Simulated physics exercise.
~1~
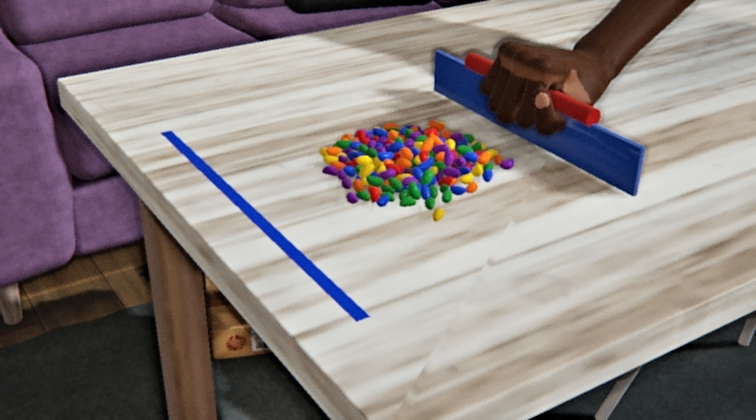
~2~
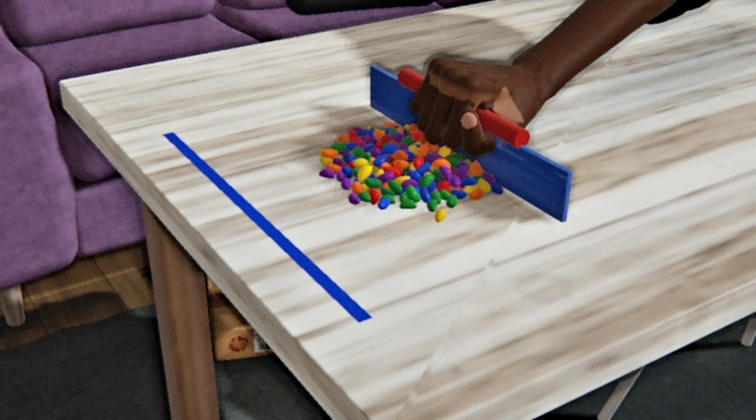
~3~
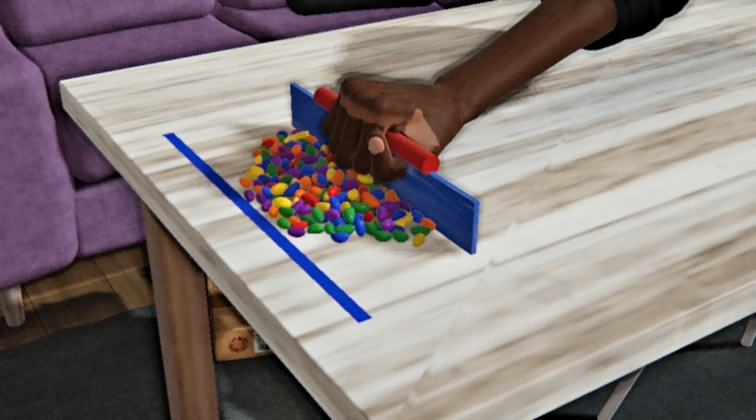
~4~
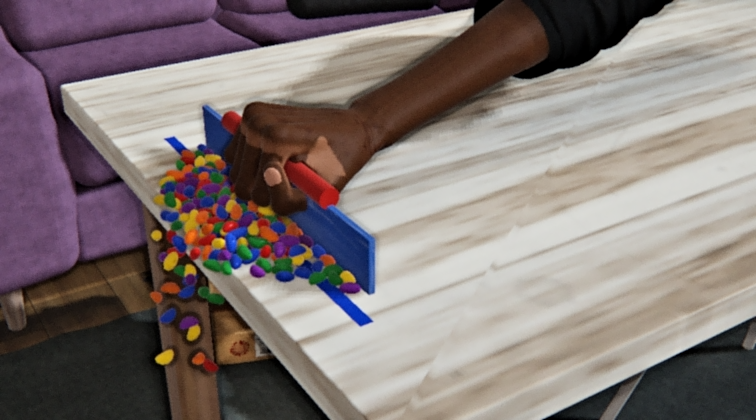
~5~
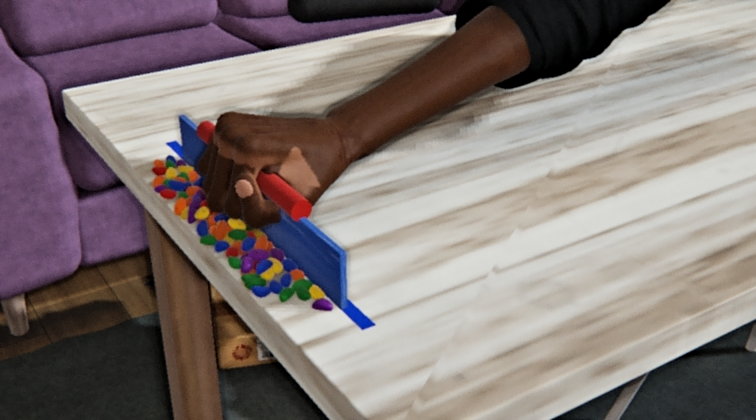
The video shows a hand gripping a blue scraper by its red handle and pushing a heap of small multicoloured pieces leftward across a wooden table. Some pieces tumble over the edge, and the scraper ends at the blue tape with the remaining pieces lying along the table's edge.
